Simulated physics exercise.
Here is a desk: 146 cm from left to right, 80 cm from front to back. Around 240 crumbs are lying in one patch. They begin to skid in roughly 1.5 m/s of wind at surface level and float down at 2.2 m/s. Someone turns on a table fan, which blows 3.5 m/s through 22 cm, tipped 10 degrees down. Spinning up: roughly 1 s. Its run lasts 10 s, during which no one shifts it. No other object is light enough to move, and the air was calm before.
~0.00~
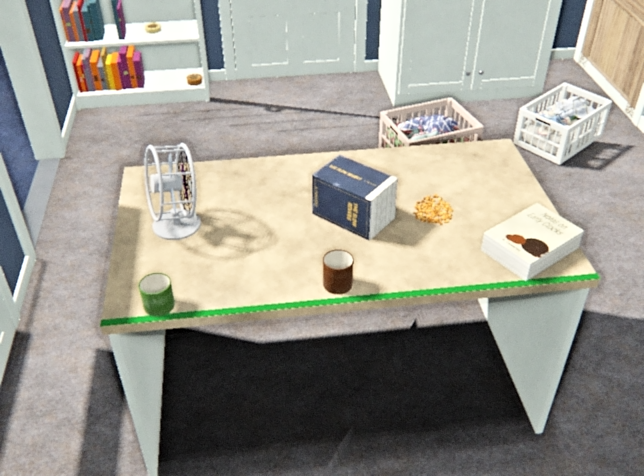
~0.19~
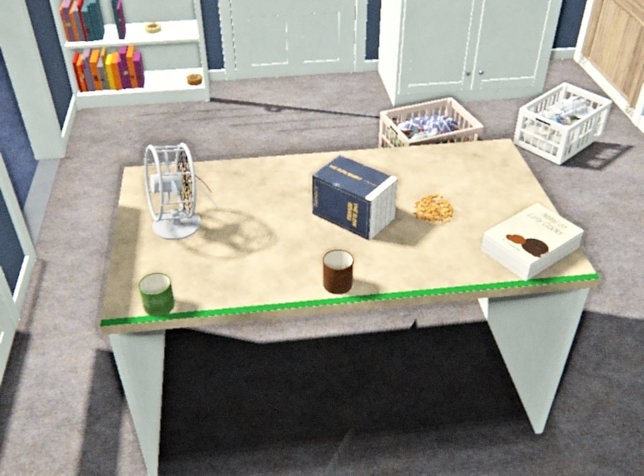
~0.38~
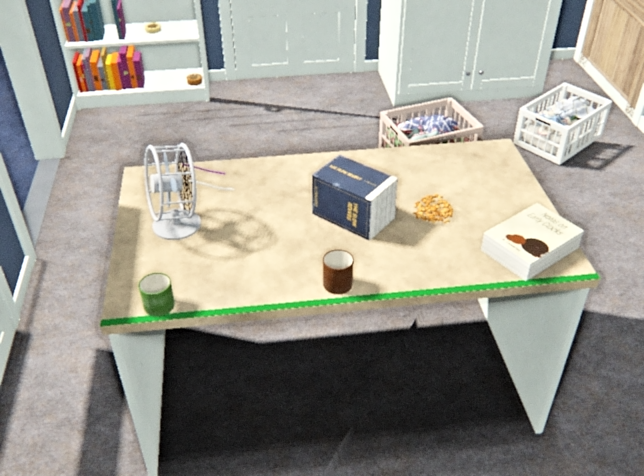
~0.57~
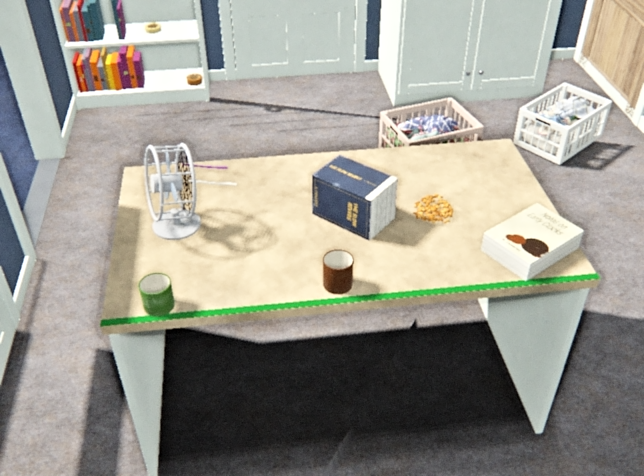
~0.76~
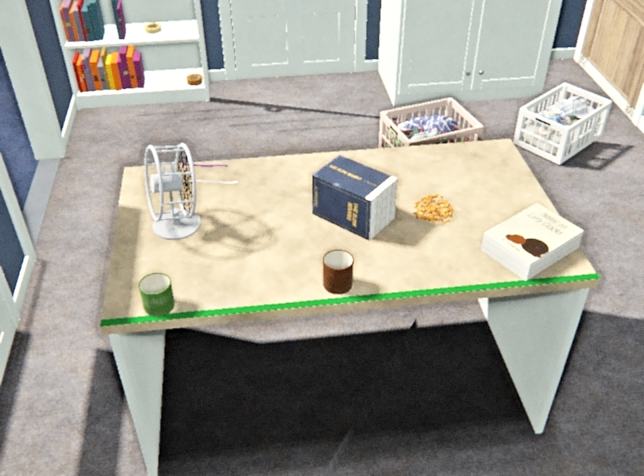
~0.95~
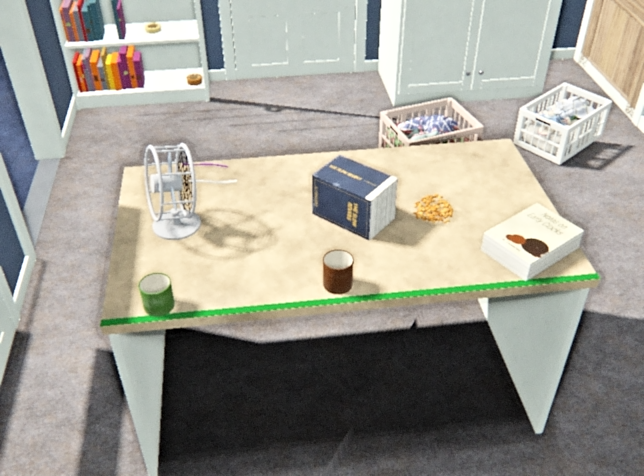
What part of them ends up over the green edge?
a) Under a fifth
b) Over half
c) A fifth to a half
Under a fifth (a).
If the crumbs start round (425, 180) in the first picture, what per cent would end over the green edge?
Roughly 0 per cent.
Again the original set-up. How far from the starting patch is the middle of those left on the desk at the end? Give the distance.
That works out close to 0 centimetres.
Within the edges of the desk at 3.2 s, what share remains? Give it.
About 100 per cent remain.
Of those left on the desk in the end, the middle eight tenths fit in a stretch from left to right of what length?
Spread, left to right: Approx. 10 cm.
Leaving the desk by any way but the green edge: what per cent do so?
0 per cent.
After 2.0 s, 0 % are over the green edge; the middle of those still in play is near (433, 209); 73 % have settled or left.
After 3.2 s, 0 % are over the green edge; the middle of those still in play is near (433, 209); 79 % have settled or left.
After 5.5 s, 0 % are over the green edge; the middle of those still in play is near (433, 209); 81 % have settled or left.
After 10.0 s, at the end, 0 % are over the green edge; the middle of those still in play is near (433, 209).
